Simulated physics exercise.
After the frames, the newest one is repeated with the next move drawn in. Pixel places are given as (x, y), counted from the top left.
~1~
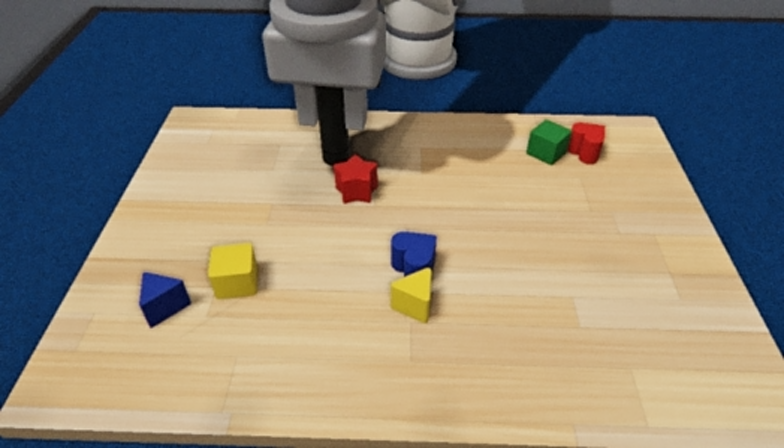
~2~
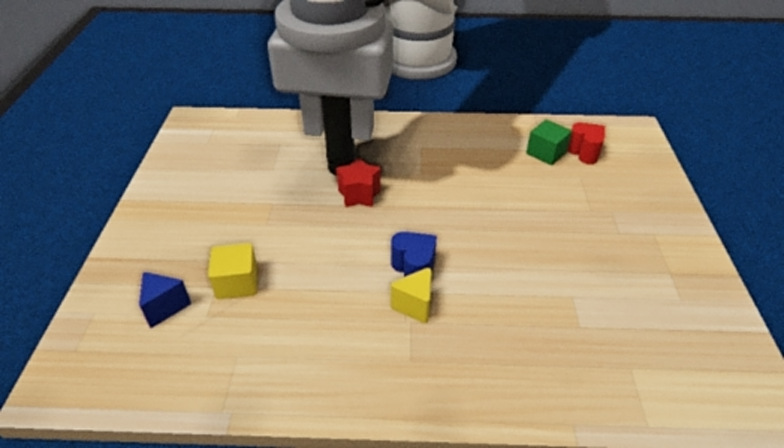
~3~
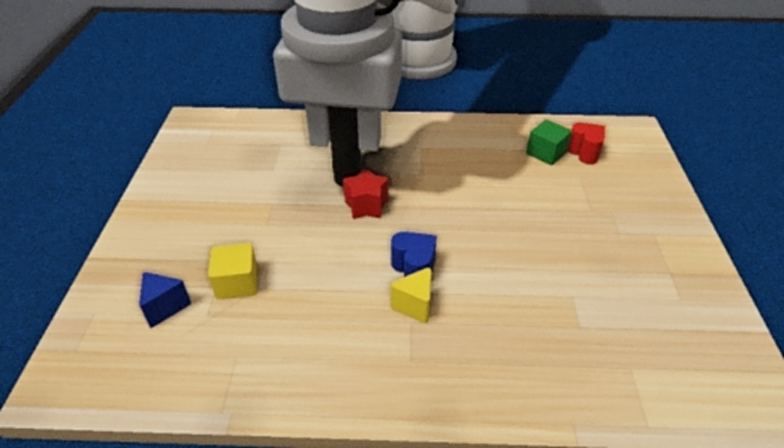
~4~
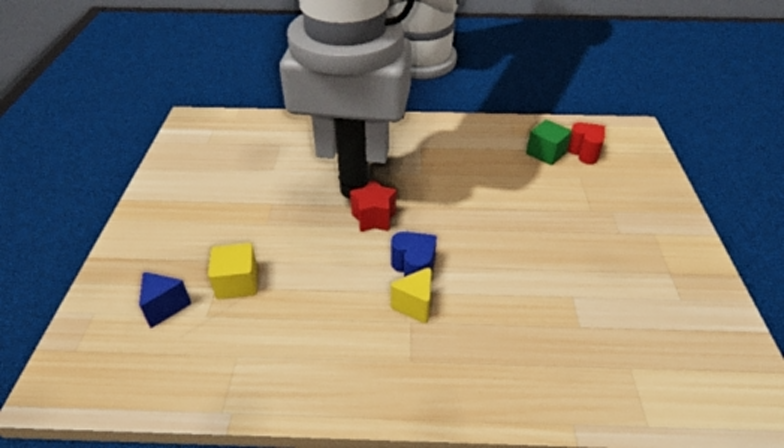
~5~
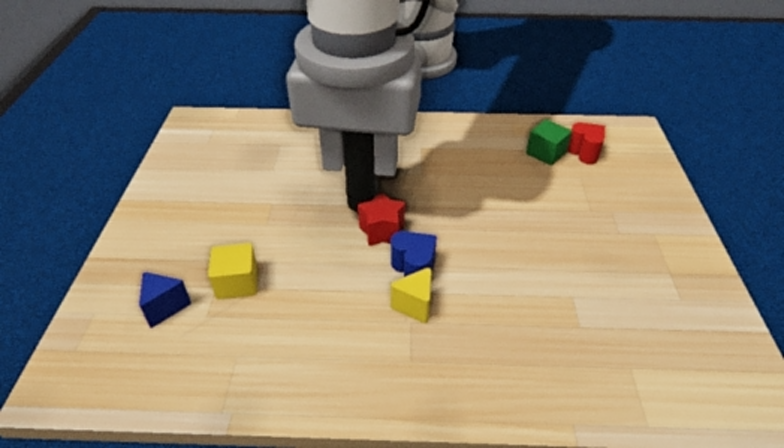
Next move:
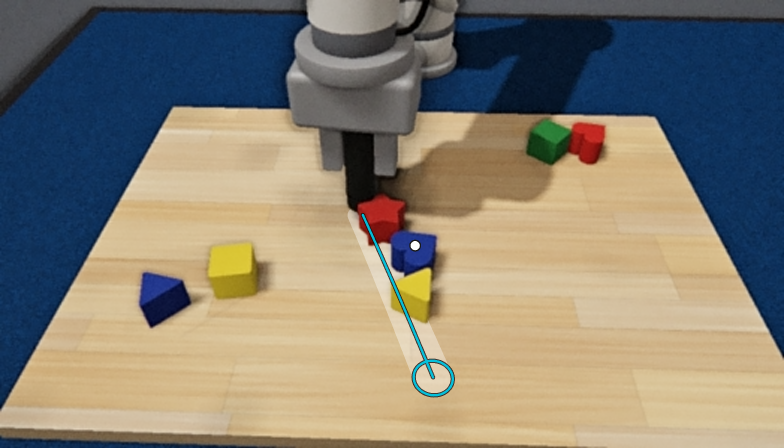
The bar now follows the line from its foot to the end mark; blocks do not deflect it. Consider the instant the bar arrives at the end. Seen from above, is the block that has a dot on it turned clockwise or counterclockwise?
It spins against the clock.
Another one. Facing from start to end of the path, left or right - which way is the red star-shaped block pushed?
To the left.
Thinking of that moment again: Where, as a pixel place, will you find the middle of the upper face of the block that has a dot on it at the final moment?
The centre of its top face lies at (491, 284).
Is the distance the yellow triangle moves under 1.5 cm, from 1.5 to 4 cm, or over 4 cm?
Final distance: More than 4 cm.
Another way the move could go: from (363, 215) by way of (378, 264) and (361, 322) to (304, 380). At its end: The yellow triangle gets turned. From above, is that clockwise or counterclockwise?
It twists with the clock when seen from above.
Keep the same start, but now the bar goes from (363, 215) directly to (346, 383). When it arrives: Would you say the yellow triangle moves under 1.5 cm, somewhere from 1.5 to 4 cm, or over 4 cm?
Short: Under 1.5 cm.
The line goes in a line from (363, 215) to (433, 378); the dot is on the blue heart-shaped block.
On the path given first. One third of the way, bar at (383, 249); red star-shaped block at (415, 247), turned 25° anticlockwise; blue heart-shaped block at (446, 270), turned 20° anticlockwise; yellow triangle at (423, 291), turned 55° clockwise.
Two thirds of the way, bar at (407, 303); red star-shaped block at (441, 278), turned 75° anticlockwise; blue heart-shaped block at (489, 284), turned 50° anticlockwise; yellow triangle at (442, 311), turned 20° clockwise.
At the end, bar at (434, 367); red star-shaped block at (441, 281), turned 85° anticlockwise; blue heart-shaped block at (491, 284), turned 55° anticlockwise; yellow triangle at (461, 331), turned 80° anticlockwise.
